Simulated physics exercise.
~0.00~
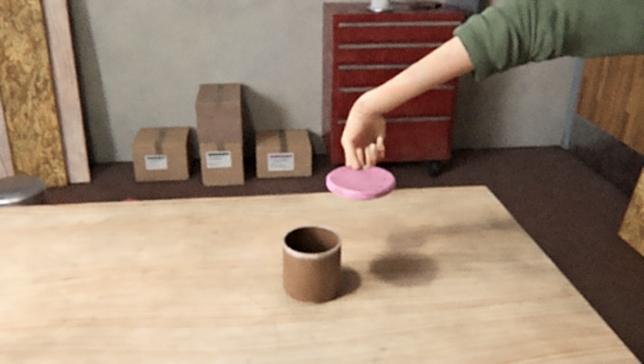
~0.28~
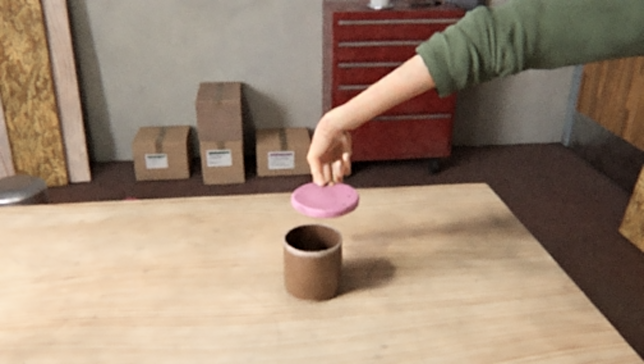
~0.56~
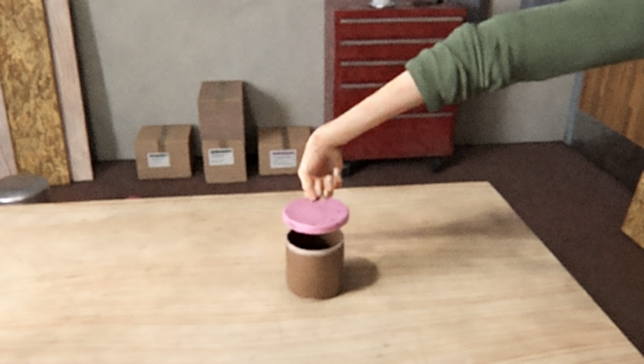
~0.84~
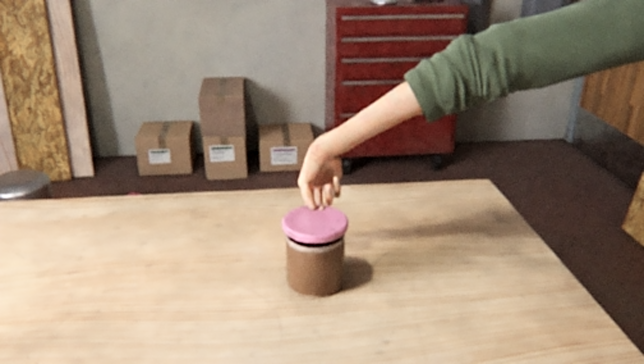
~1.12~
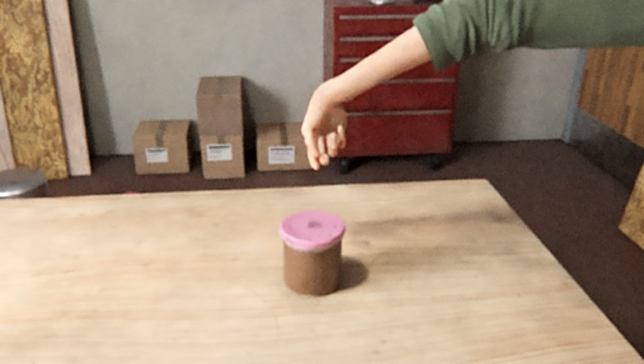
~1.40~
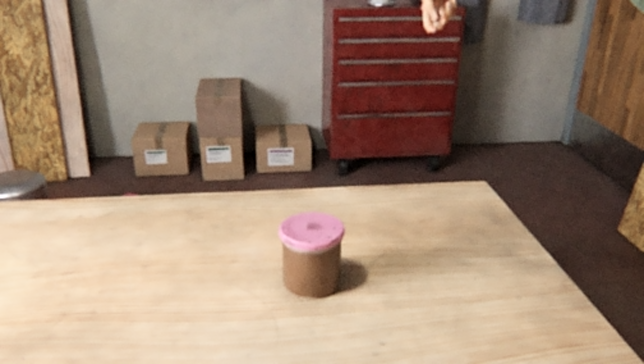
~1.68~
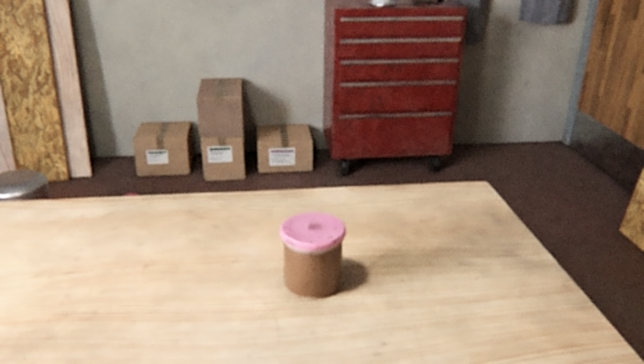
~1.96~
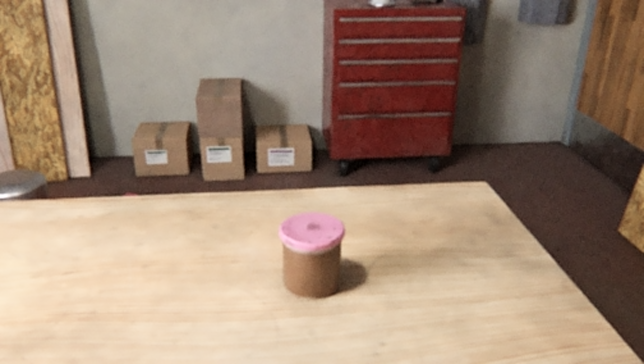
The footage shows a hand in a green sleeve carrying a pink disc left and down over an open brown cylindrical container on a wooden table. The hand sets the disc on the rim, lets go and withdraws, leaving it covering the opening like a lid.
